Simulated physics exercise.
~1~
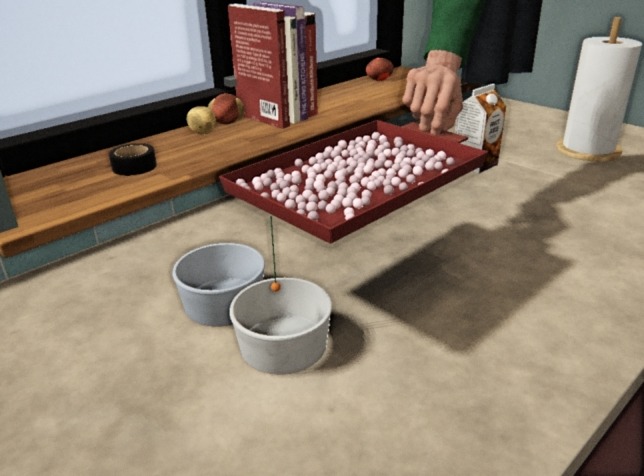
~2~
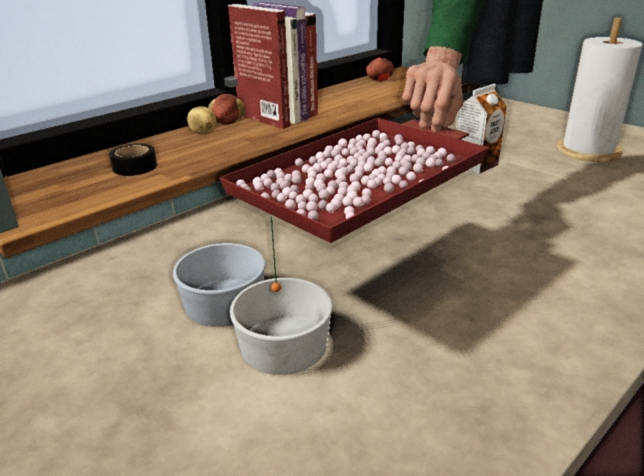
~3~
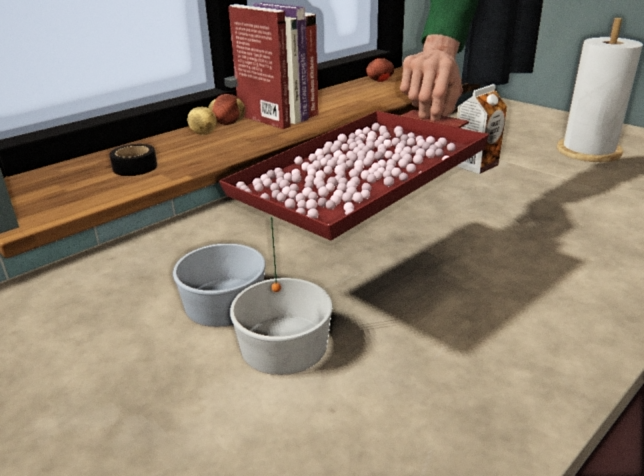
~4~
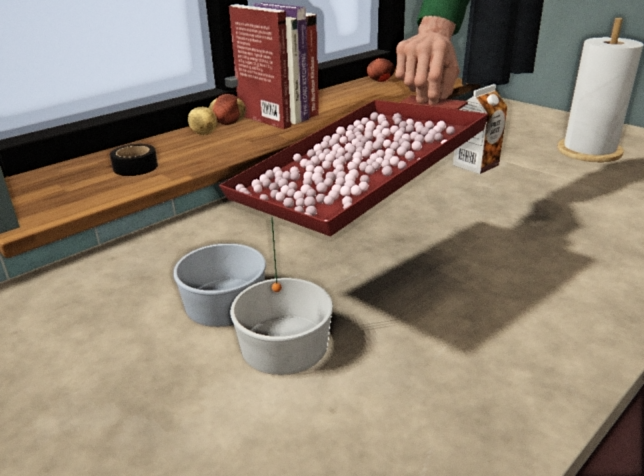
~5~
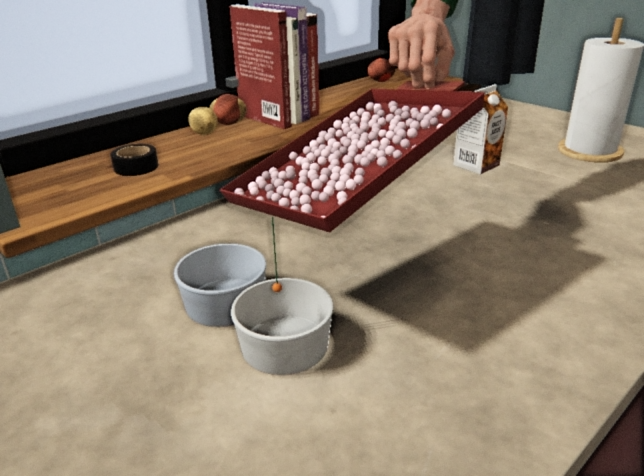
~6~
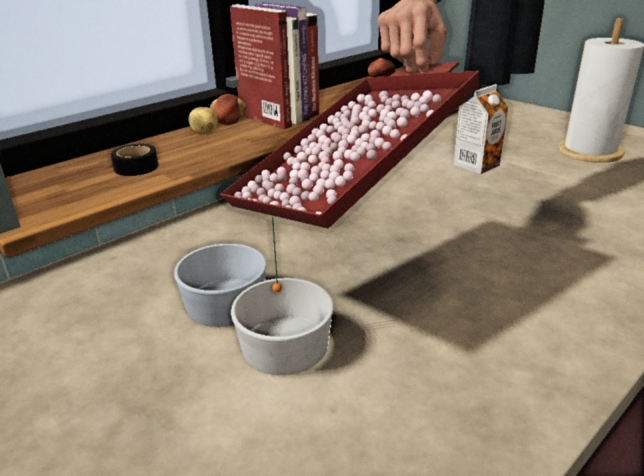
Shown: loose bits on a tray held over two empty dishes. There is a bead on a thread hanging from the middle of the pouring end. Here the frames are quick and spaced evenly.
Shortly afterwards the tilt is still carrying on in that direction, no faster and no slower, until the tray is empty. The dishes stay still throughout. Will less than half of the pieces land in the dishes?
No, most of them land there.
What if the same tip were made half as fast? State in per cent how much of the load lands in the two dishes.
I'd say 90 percent or thereabouts.
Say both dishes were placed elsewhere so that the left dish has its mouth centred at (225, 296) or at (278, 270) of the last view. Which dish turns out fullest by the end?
The left-hand one the first time, the left-hand one the second.
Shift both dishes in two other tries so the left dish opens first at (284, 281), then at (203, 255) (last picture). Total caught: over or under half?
Well, it comes to a lesser portion at first and a greater portion after that.
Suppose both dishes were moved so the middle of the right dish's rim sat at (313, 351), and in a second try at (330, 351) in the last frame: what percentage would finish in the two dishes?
Trial 1 around 30 percent, trial 2 around 20 percent.
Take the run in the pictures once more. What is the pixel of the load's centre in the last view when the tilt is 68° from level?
Look about (245, 194) in the last picture.
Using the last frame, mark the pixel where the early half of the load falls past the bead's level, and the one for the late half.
First half (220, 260); second half (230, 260).
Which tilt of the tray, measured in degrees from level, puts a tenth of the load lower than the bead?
Somewhere near 70°.
Shortly afterwards, tray tipped steeply; the bulk on the tray; a little in the left dish; only a few outside both; a little in the air.
Next, tray tipped past a quarter turn; only a few on the tray; the bulk in the left dish; a little outside both; only a few in the air.
Some moments later, tray tipped past a quarter turn; the bulk in the left dish; a little outside both.
In the end, tray tipped past a quarter turn; none at all in the right dish; the bulk in the left dish; a little outside both.
